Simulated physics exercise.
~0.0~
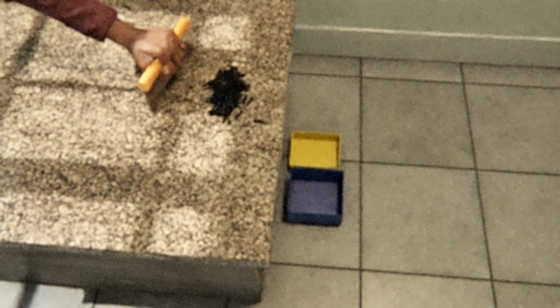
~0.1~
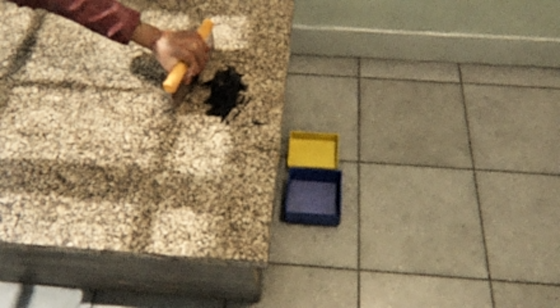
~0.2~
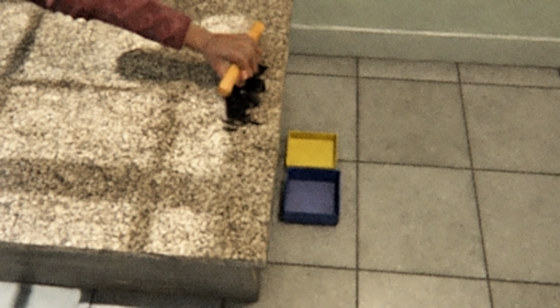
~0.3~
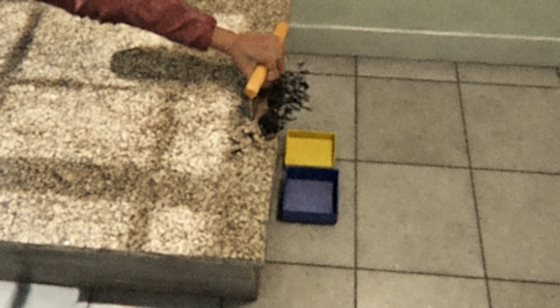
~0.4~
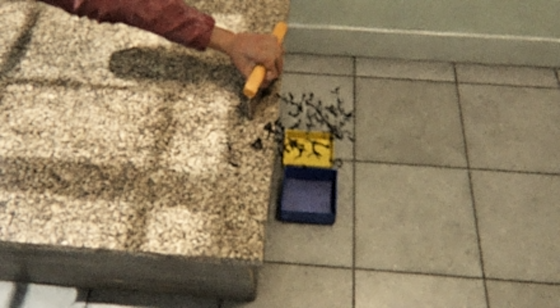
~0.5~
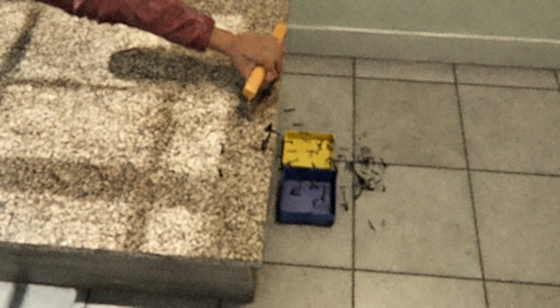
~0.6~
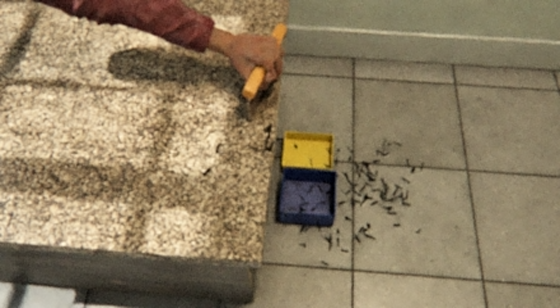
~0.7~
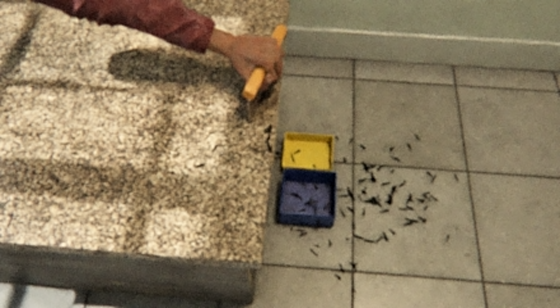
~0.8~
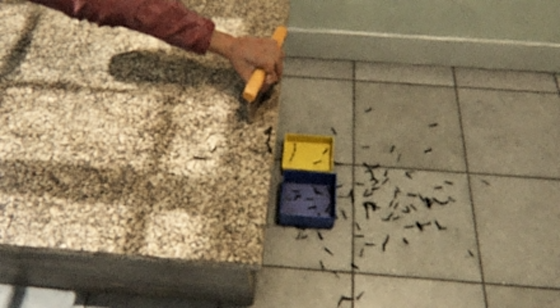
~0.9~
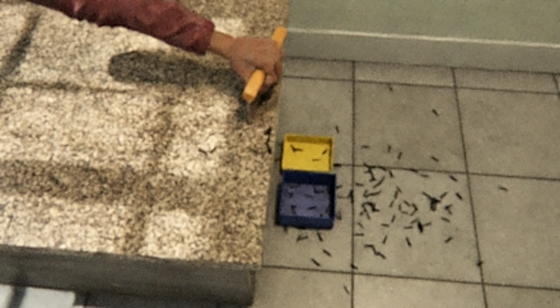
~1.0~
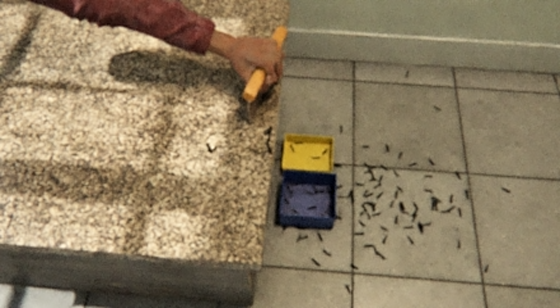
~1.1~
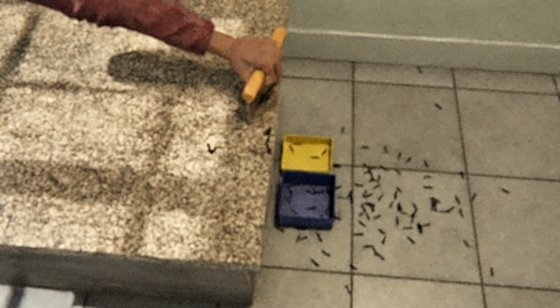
A hand in a dark red sleeve grips an orange-handled scraper on a speckled stone counter, seen from above at a slight sway, with a pile of small black pieces ahead of it. Below the counter's right edge, a yellow tin and a blue tin sit on grey floor tiles. The hand pushes the scraper right into the pile, drives it to the edge and stops there. The pieces spill over in a spreading cluster and scatter across the tiles. Most end up on the floor right of the tins, with some in the blue tin, fewer in the yellow, and a few still on the counter.
